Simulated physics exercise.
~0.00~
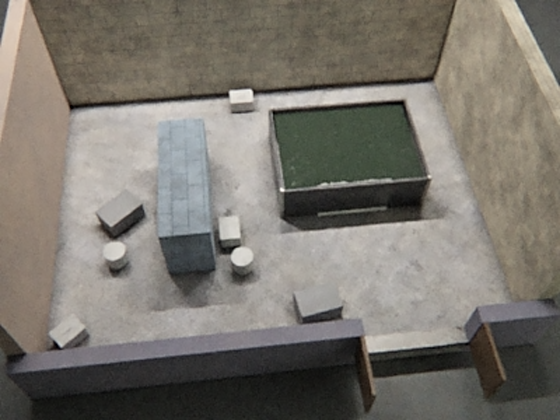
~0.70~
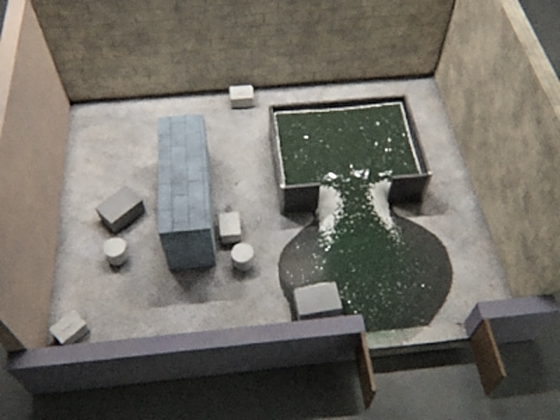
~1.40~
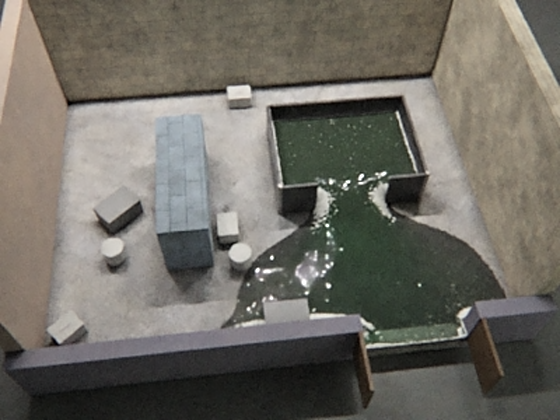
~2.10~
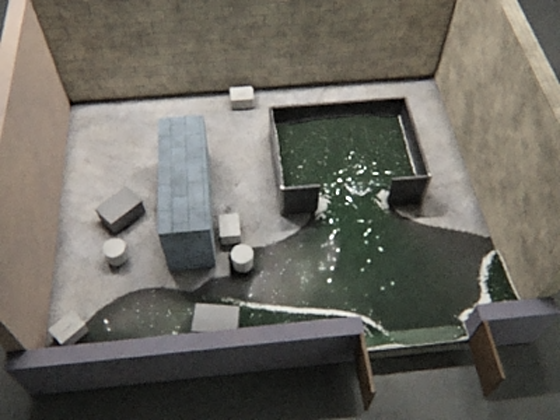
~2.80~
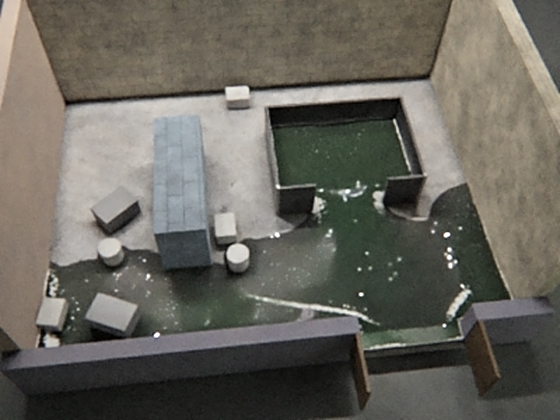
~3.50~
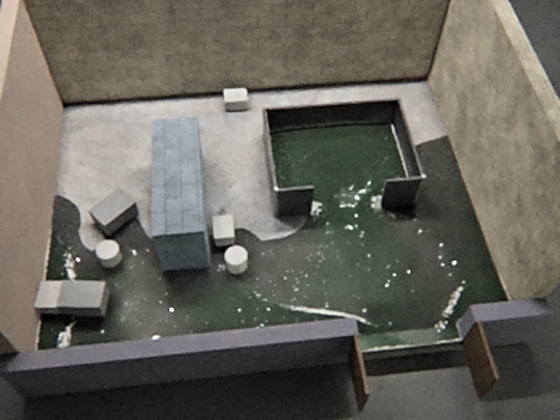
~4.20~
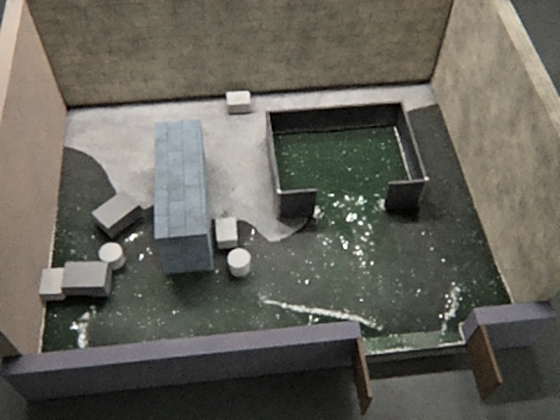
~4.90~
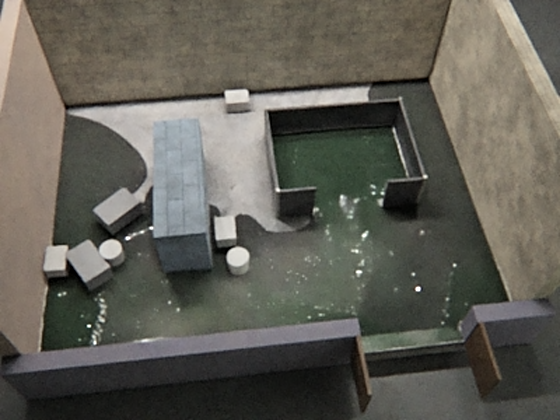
Dark green liquid fills a rectangular tank at the right of a pale-floored, walled hall, seen from above in a slightly swaying view. A tall blue-grey block stands left of centre, with pale grey boxes and drums scattered around it, and an opening breaks the near wall at right. The tank's near side gives way, and the liquid gushes toward the opening, then spreads left along the near wall and around the block. A grey box near the opening drifts left, reaches a smaller box in the near left corner, and both shift upward. Finally, liquid covers most of the floor, leaving a pale patch toward the back, while the other boxes and drums stay put.
